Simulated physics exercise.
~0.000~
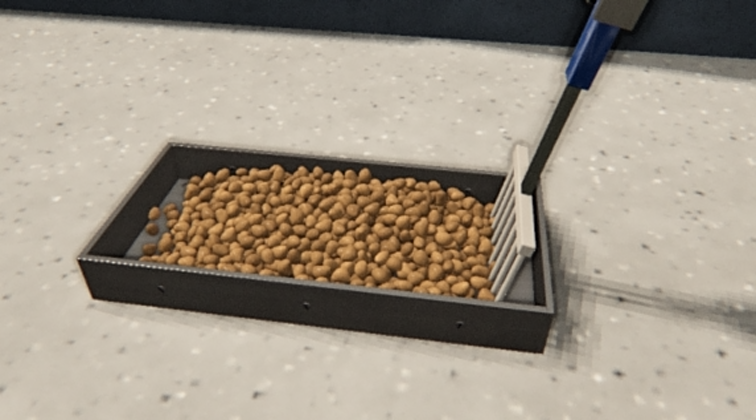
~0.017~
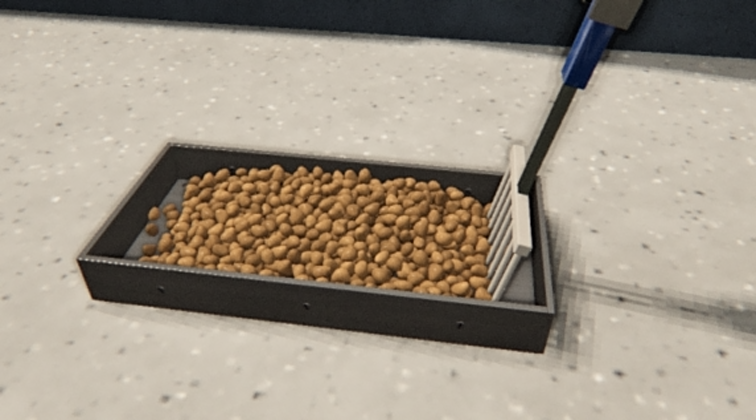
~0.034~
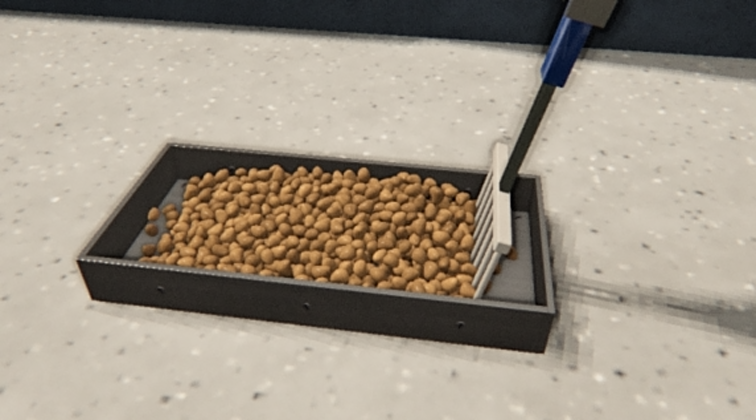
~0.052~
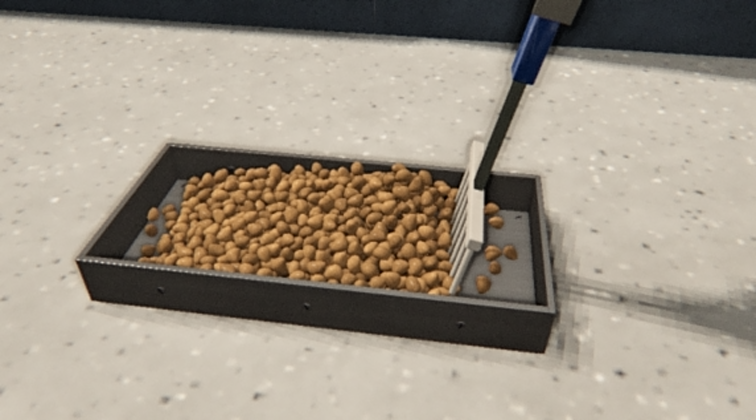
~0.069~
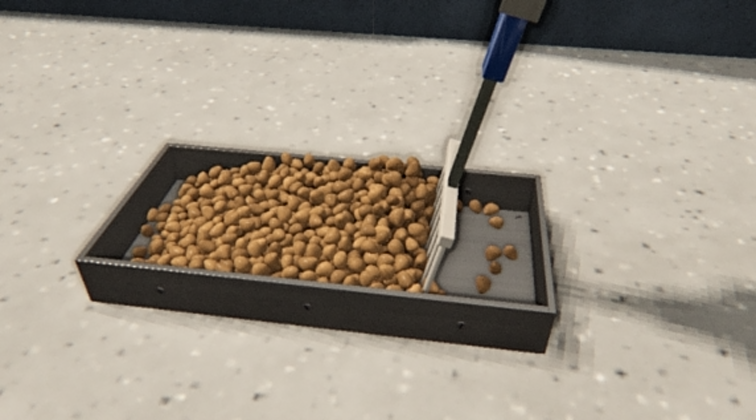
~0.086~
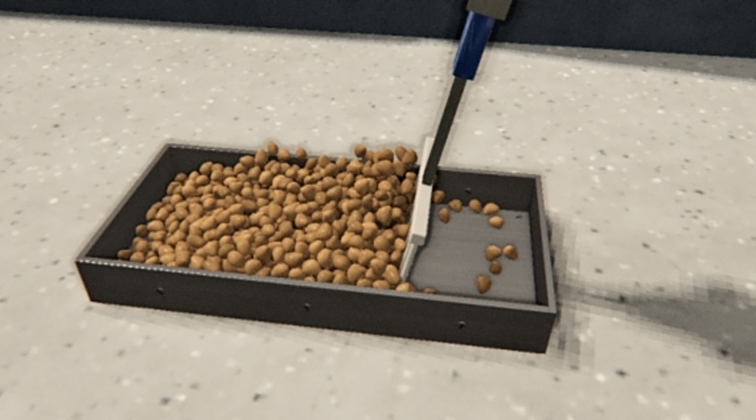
The clip shows a robot arm holding a pale fork at the right end of a dark tray of brown beans, then dragging it leftward, heaping the beans higher while a few scattered ones remain on the cleared floor behind it.
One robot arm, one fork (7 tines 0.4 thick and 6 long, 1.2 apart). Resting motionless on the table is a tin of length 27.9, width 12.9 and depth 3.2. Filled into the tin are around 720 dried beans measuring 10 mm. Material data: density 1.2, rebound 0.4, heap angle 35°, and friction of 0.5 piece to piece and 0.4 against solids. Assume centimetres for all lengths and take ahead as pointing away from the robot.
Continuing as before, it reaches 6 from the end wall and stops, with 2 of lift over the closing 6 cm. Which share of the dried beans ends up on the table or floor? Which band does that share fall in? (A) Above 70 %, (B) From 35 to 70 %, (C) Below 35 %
From 35 to 70 % (B).
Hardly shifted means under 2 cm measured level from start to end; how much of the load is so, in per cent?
Roughly 5 percent.
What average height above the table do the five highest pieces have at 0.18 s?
About 8 cm.
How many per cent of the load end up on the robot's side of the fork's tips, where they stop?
About 20 percent.
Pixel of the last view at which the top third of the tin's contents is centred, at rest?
Looks like roughly (163, 208) to me.
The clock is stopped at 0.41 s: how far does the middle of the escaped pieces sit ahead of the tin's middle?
Roughly 22 centimetres.
By 0.13 s, sloping 78°, highest piece 8 above the table; 720 in the tin, 1 in flight or on the tool.
By 0.18 s, sloping 78°, highest piece 8 above the table; 713 in the tin, 8 in flight or on the tool.
By 0.41 s, sloping 78°, highest piece 5 above the table; 407 in the tin, 304 on the table or floor, 10 in flight or on the tool.
By 1.11 s, sloping 78°, highest piece 5 above the table; 404 in the tin, 317 on the table or floor.
Final count, 404 in the tin, 317 on the table or floor. That is 44 % on the table or floor.
